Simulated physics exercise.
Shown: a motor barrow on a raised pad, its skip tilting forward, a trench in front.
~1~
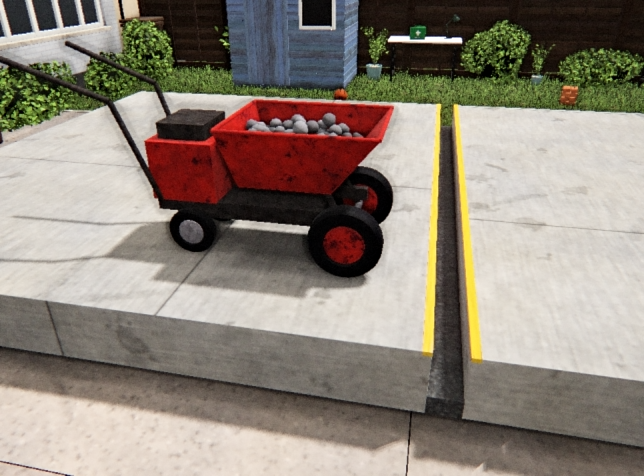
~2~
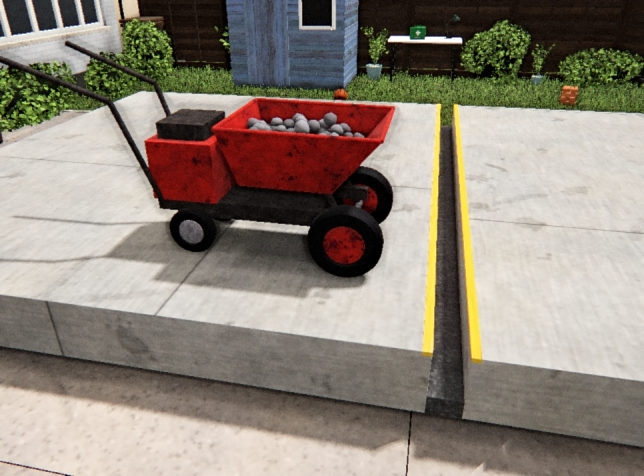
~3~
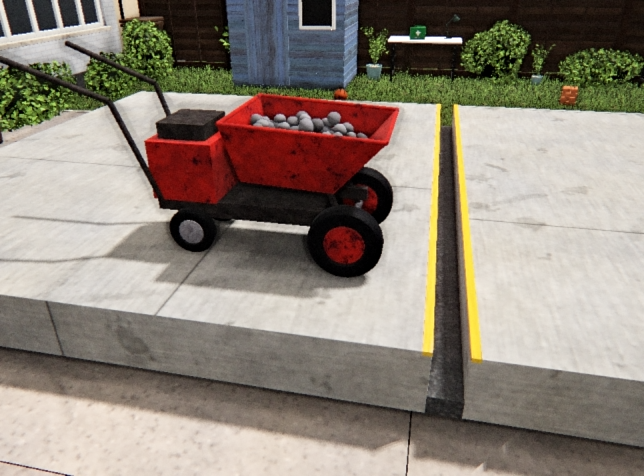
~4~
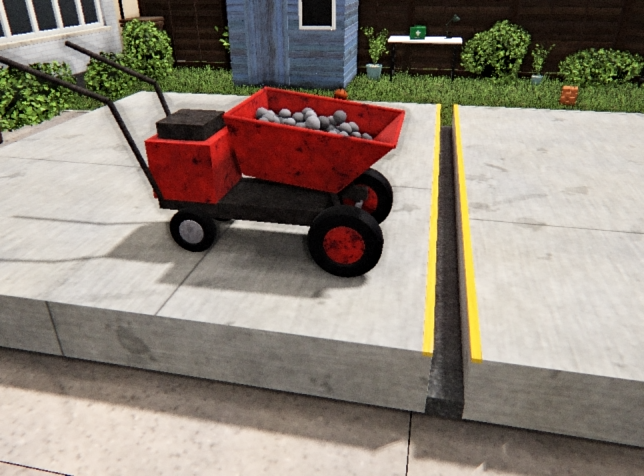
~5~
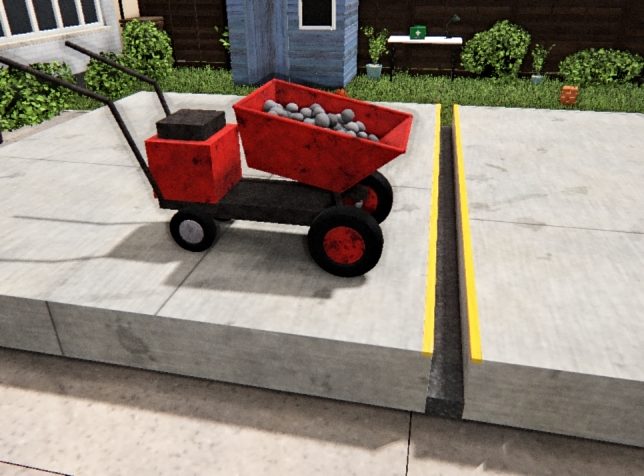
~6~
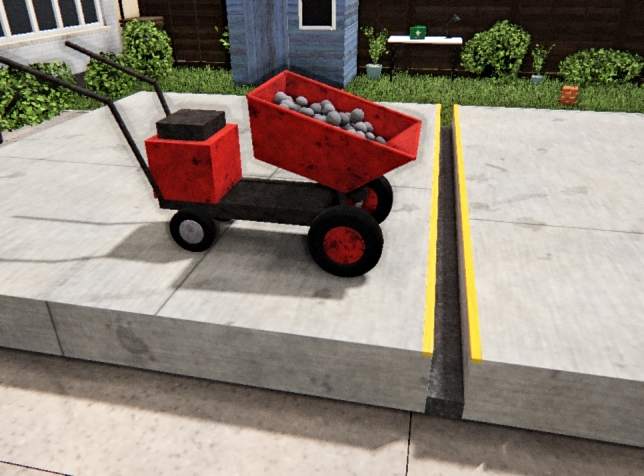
A red motor barrow loaded with round grey cobbles stood still on a raised concrete pad beside a narrow, yellow-edged trench, then its skip slowly tilted forward to the right, its back end rising.
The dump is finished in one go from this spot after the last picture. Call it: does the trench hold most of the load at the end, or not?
Not - it holds the smaller portion.
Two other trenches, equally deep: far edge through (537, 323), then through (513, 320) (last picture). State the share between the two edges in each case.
100 %, then 90 %.
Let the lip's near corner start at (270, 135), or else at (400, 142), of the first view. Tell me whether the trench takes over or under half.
Try one: The lesser share. Try two: The lesser share.
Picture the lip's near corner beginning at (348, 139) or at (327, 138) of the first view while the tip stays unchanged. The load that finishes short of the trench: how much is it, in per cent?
First spot: 0 %, second spot: 20 %.
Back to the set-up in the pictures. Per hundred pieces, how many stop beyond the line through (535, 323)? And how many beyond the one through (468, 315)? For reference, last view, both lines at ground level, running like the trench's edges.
30 and 70 in a hundred.
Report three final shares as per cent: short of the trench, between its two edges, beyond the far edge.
Short near 0; between near 10; beyond near 70.
Shortly afterwards, skip tipped steeply; the whole lot in the skip.
Next, skip tipped right over; near two thirds in the skip; only a few in or heaped over the trench; near a quarter beyond it; only a few falling.
Some moments later, skip tipped right over; near a quarter in the skip; a little in or heaped over the trench; the bulk beyond it.
In the end, skip tipped right over; near a quarter in the skip; a little in or heaped over the trench; the bulk beyond it.
